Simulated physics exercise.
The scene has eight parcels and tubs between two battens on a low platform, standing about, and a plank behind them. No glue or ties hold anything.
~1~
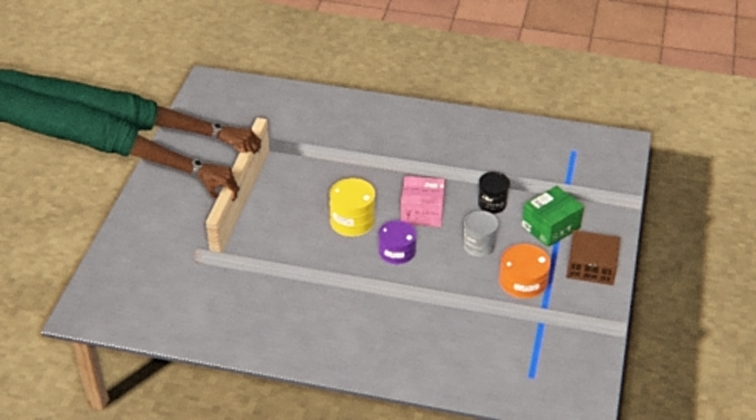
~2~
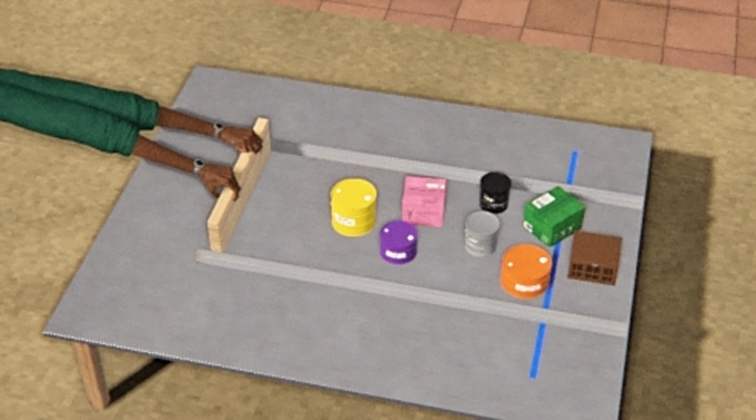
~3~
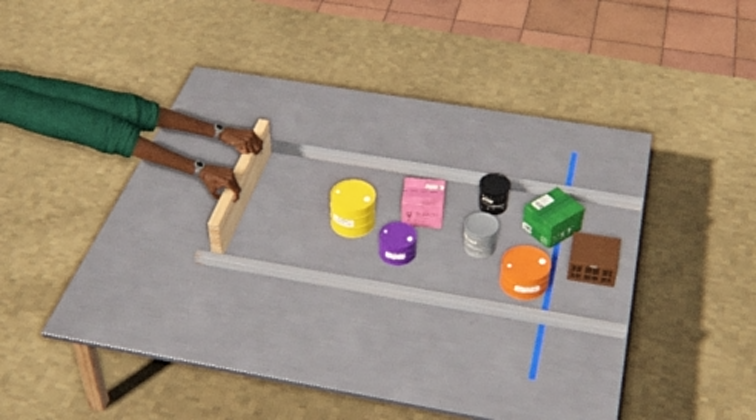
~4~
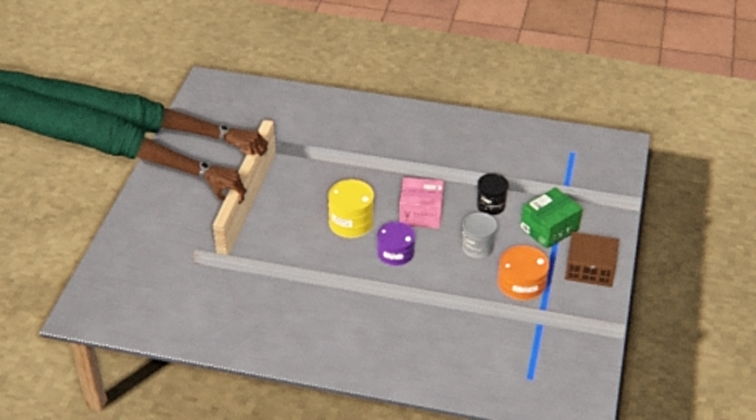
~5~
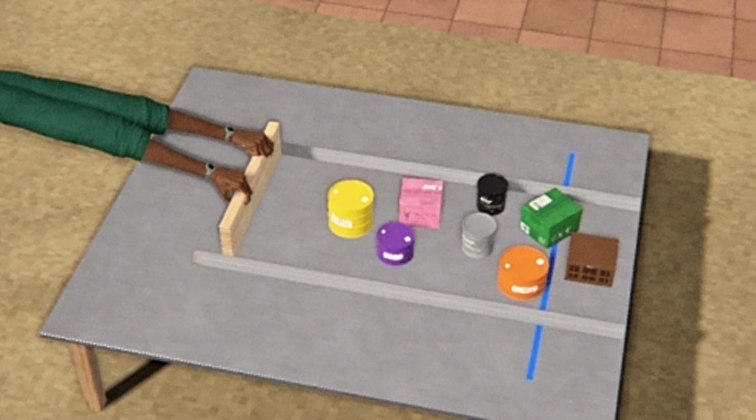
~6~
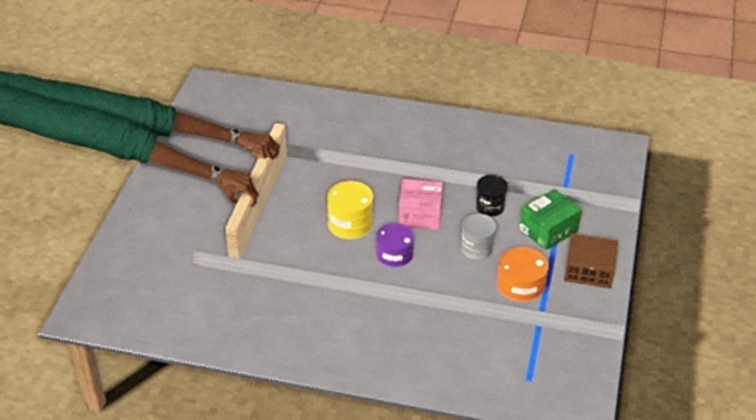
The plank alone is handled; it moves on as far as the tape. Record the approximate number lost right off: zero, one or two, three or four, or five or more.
Number lost: One or two.
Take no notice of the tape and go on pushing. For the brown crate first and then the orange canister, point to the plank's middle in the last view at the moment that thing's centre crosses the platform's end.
The brown crate gives roughly (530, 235), the orange canister roughly (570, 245).
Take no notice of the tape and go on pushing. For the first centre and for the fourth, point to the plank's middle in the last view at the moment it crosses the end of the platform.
The first puts it near (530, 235), the next near (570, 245).
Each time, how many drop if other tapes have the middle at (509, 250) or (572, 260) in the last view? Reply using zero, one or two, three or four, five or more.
First tape: None; second tape: 1 or 2.
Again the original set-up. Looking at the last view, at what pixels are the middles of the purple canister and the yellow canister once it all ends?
The purple canister at (565, 289), the yellow canister at (575, 255).
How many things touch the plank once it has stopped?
Contact count: 4.
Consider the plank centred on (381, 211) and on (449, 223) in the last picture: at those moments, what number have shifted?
Tally: First 3; then 5.
Soon after, none off yet; brown crate at rest near (591, 261); green parcel at rest near (551, 219); orange canister at rest near (522, 274).
Then, none off yet; brown crate moved a little near (596, 260); green parcel moved a little near (568, 219); orange canister moved a little near (549, 280).
By the end, the number that fall off is one or two; fallen, brown crate.
